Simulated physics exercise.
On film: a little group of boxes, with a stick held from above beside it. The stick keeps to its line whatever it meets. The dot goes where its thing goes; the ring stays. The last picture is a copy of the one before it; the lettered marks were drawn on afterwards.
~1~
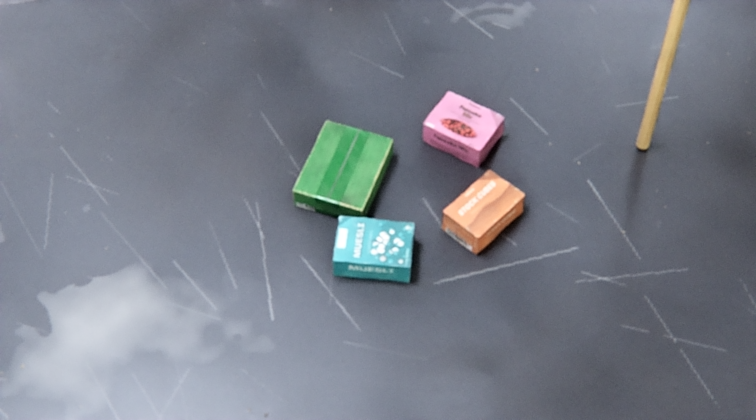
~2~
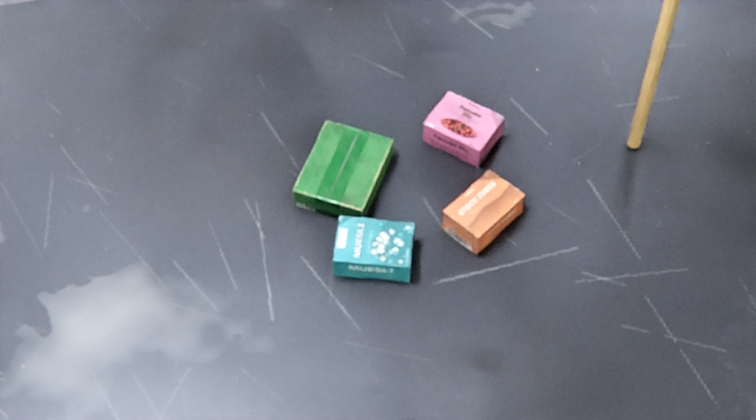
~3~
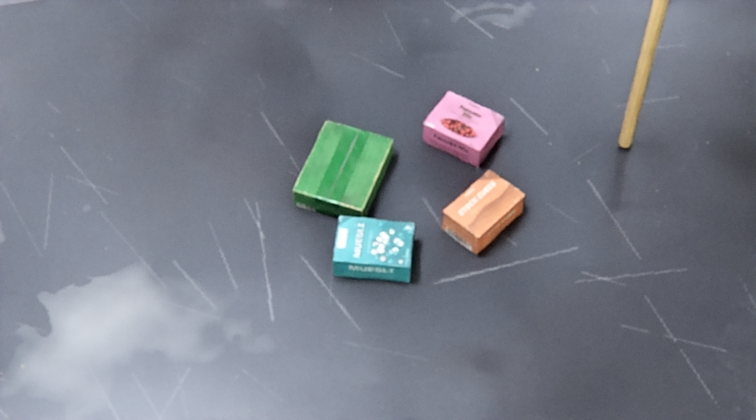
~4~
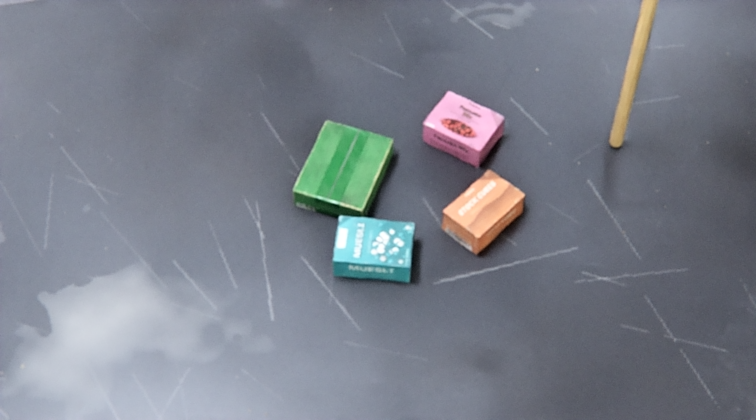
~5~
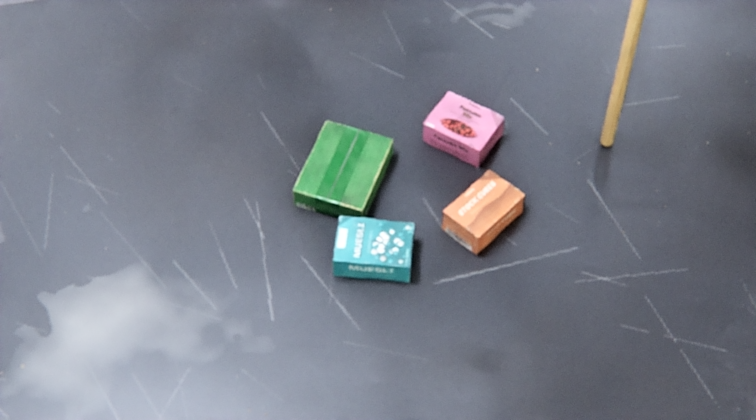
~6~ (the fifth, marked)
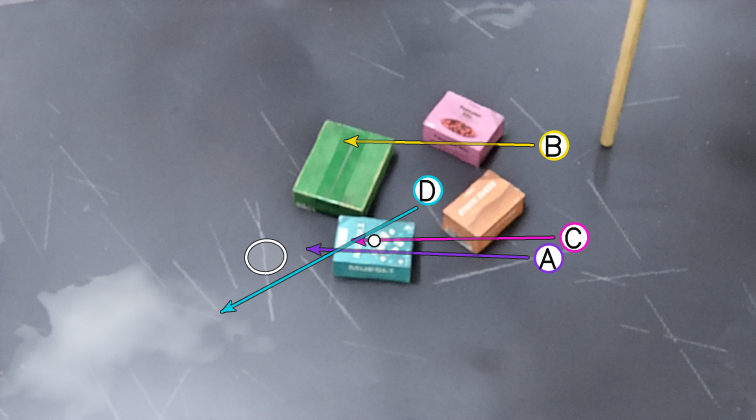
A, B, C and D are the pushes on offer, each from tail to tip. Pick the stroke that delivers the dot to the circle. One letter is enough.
Choose stroke A.
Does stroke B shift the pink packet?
Yes.
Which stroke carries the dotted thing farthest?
That is A.
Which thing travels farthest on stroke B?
The pink packet goes farthest.
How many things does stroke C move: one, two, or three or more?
Two.
On the marked copy, A from (528, 257) to (308, 249); B from (533, 145) to (345, 141); C from (553, 238) to (352, 240); D from (417, 208) to (222, 312); the ring at (266, 256); the white dot at (375, 241).
Following A. Soon after the start, foot of the stick (449, 256); turquoise packet (375, 249); orange box (477, 208).
Later, foot of the stick (369, 252); turquoise packet (324, 253); orange box (477, 208).
In the end, foot of the stick (308, 250); turquoise packet (269, 264); orange box (477, 208); the dot on the turquoise packet is in the ring.
As for the rest, B leaves the dotted thing at (375, 249); C leaves the dotted thing at (324, 264); D leaves the dotted thing at (369, 267).
